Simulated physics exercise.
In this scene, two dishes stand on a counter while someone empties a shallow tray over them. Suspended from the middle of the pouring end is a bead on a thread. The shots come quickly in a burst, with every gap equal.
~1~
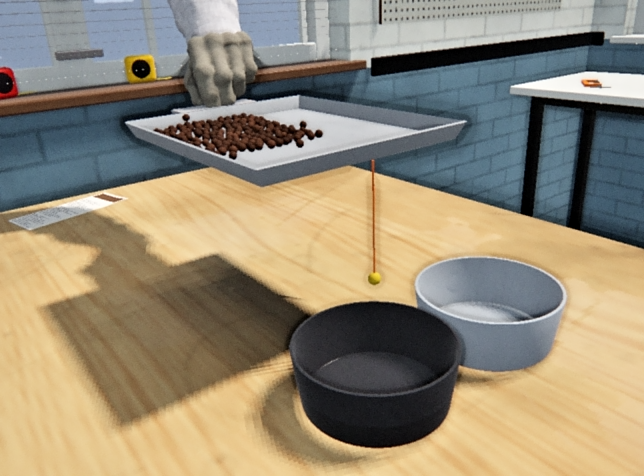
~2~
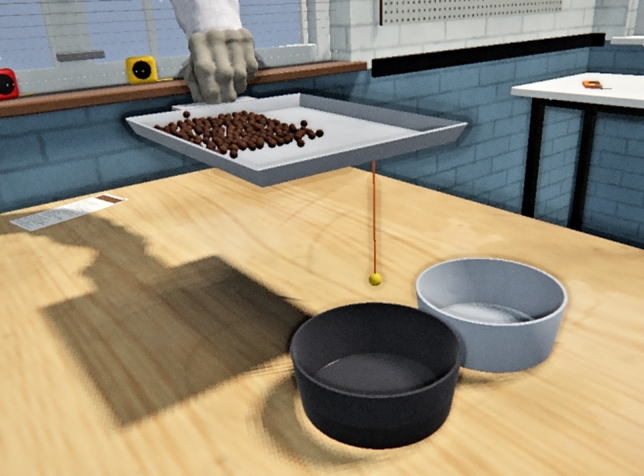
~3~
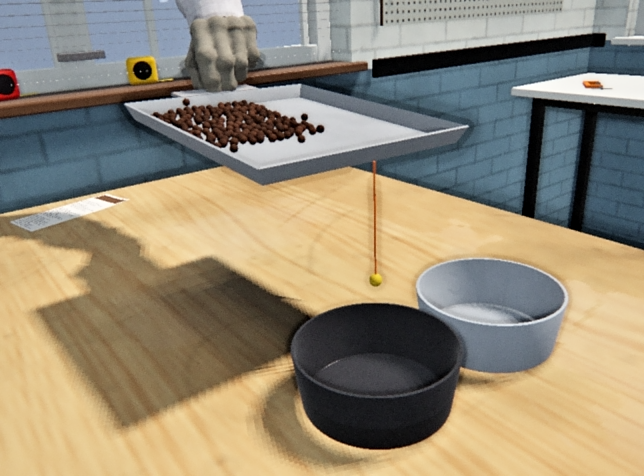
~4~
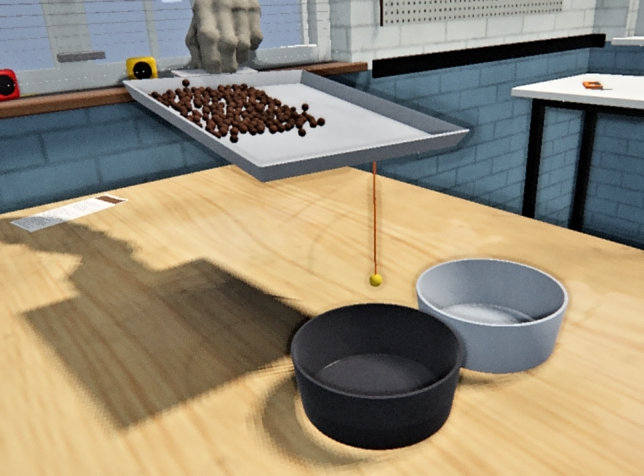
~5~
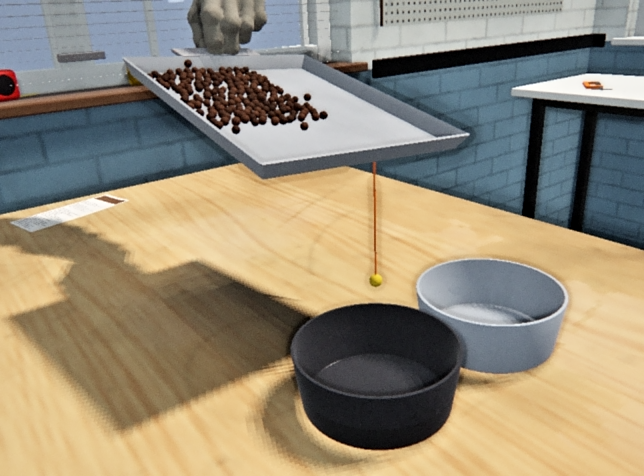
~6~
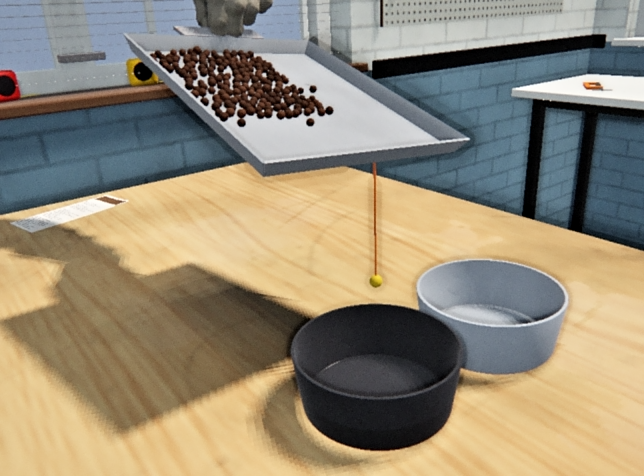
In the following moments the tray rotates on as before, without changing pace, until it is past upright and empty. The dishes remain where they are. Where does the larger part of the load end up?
I'd say the right dish gets the lion's share of it.
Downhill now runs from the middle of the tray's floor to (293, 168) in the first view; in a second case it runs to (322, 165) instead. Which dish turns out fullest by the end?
For the first heading it's the dish at left, and for the second it's the dish at left.
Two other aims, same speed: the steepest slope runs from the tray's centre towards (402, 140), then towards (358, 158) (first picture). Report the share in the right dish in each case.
Near 80 % and 10 %.
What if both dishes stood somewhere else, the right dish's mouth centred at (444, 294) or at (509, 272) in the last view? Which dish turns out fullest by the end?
Try 1 - the dish at right, try 2 - the dish at right.
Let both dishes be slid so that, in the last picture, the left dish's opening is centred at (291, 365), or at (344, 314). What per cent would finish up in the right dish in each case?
I'd expect some 50 percent, and then some 60 percent.
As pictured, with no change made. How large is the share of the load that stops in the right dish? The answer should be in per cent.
That share is close to 80 %.
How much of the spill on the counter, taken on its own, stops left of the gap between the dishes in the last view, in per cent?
Left portion: Around 10 %.
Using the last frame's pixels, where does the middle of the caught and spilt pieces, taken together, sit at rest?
The centre ends up roughly at (493, 330).
Soon, tray tipped steeply; about a third on the tray; a small part in the left dish; about a quarter in the right dish; a stray few outside both; about a third in the air.
A while on, tray tipped right over; a small part in the left dish; most in the right dish; a small part outside both.
Towards the end, tray tipped past a quarter turn; a small part in the left dish; most in the right dish; a small part outside both.
Finally, tray tipped past a quarter turn; a small part in the left dish; most in the right dish; a small part outside both.
